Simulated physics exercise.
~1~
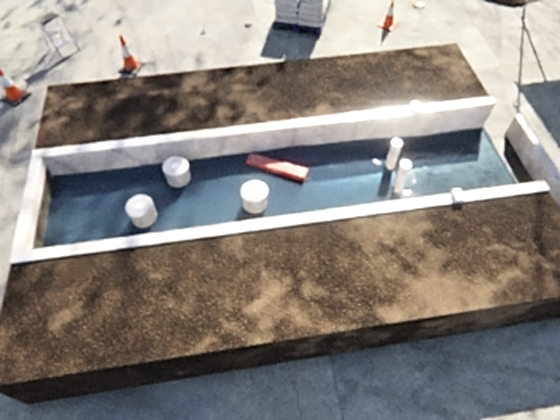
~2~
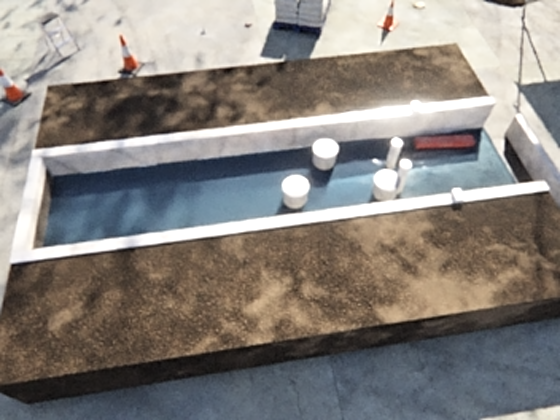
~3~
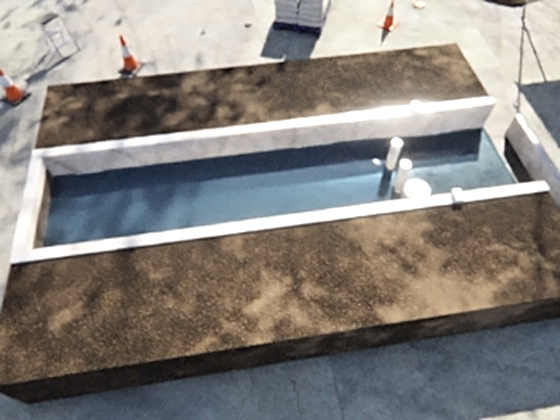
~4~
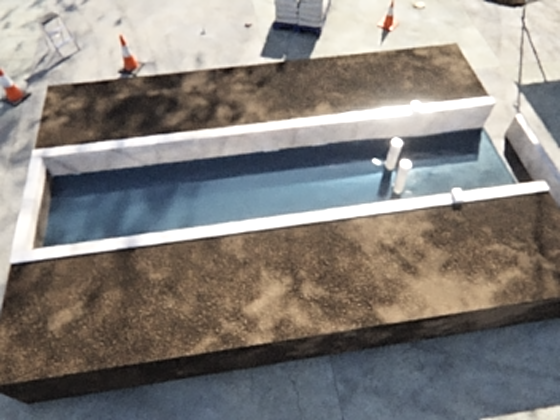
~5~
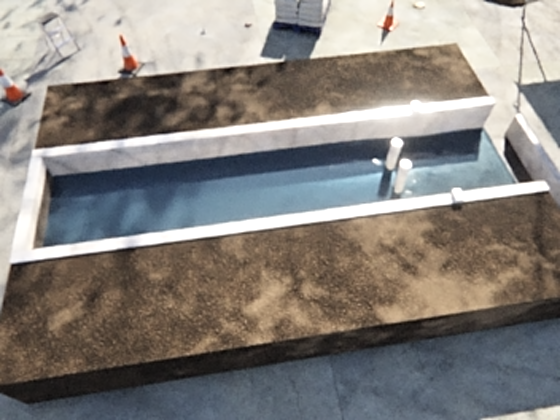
Mill leat between earth banks, with a red beam and three white tubs drifting right until all are gone, leaving open water.
